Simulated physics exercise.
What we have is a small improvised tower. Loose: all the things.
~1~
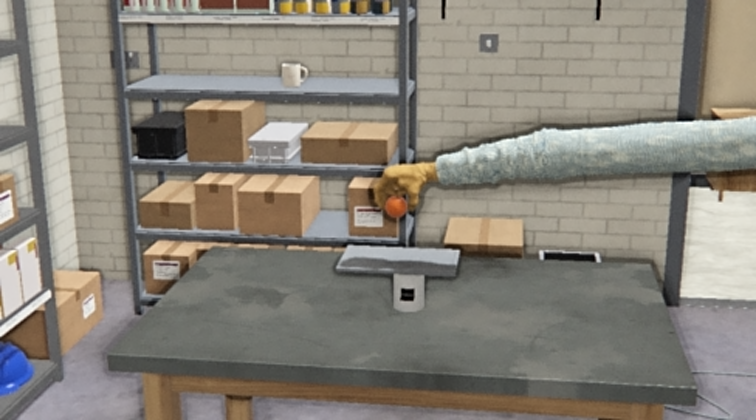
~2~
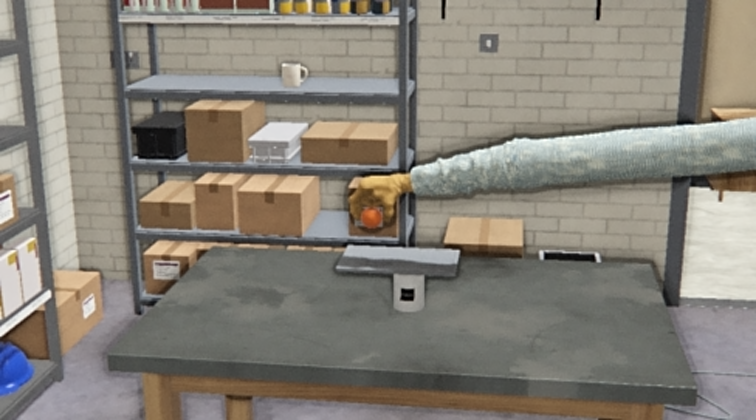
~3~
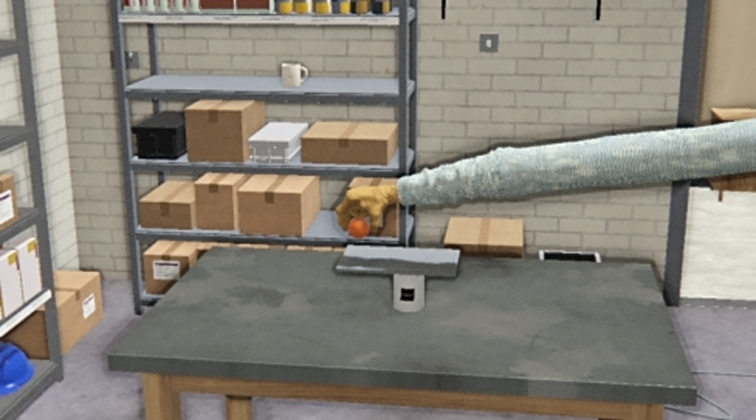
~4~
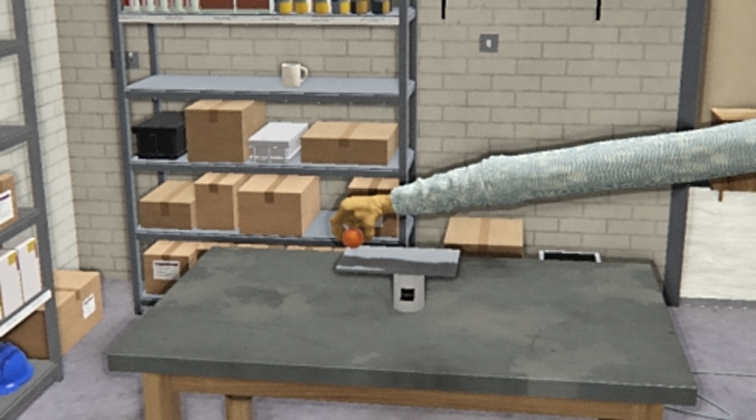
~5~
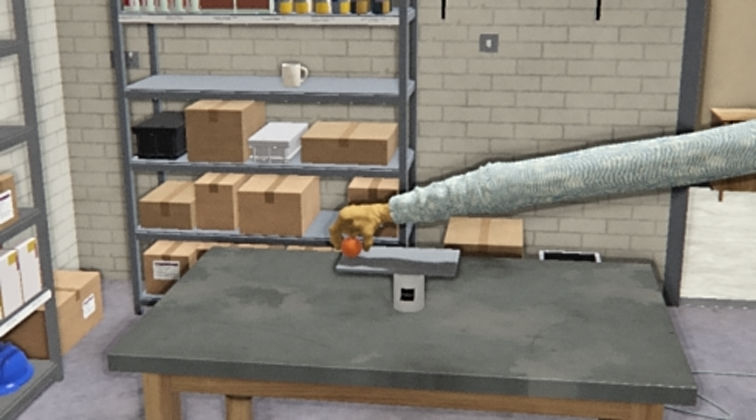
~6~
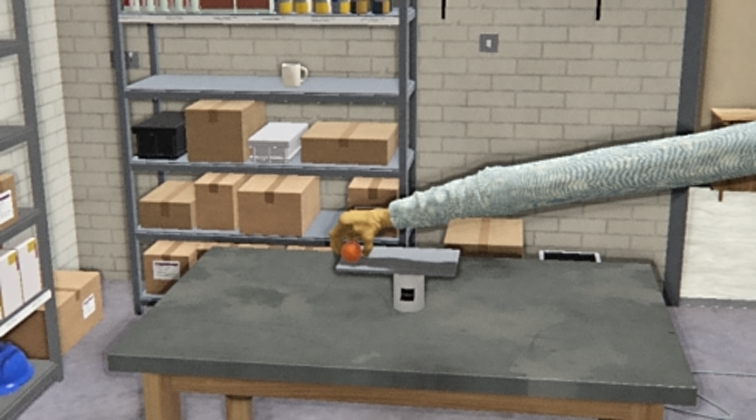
A gloved hand lowering a small orange tomato leftward onto the left end of a grey lid balanced on a can.
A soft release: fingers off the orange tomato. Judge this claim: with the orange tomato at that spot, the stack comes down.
The claim is right.
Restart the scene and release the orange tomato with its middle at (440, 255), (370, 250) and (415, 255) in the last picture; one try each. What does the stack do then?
Stands firm, topples, stands firm.
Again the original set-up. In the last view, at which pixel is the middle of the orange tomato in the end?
The object ends up somewhere around (322, 301).
Then, 0.30 s past the last view, orange tomato now fallen; grey lid rocked 42° from its first pose.
Then, 0.70 s past the last view, grey lid rocked 44° from its first pose.
Finally, fallen, grey lid and orange tomato; white jar still in place. Final places as the last picture's camera would see them, orange tomato near (322, 301). The stack gives way.
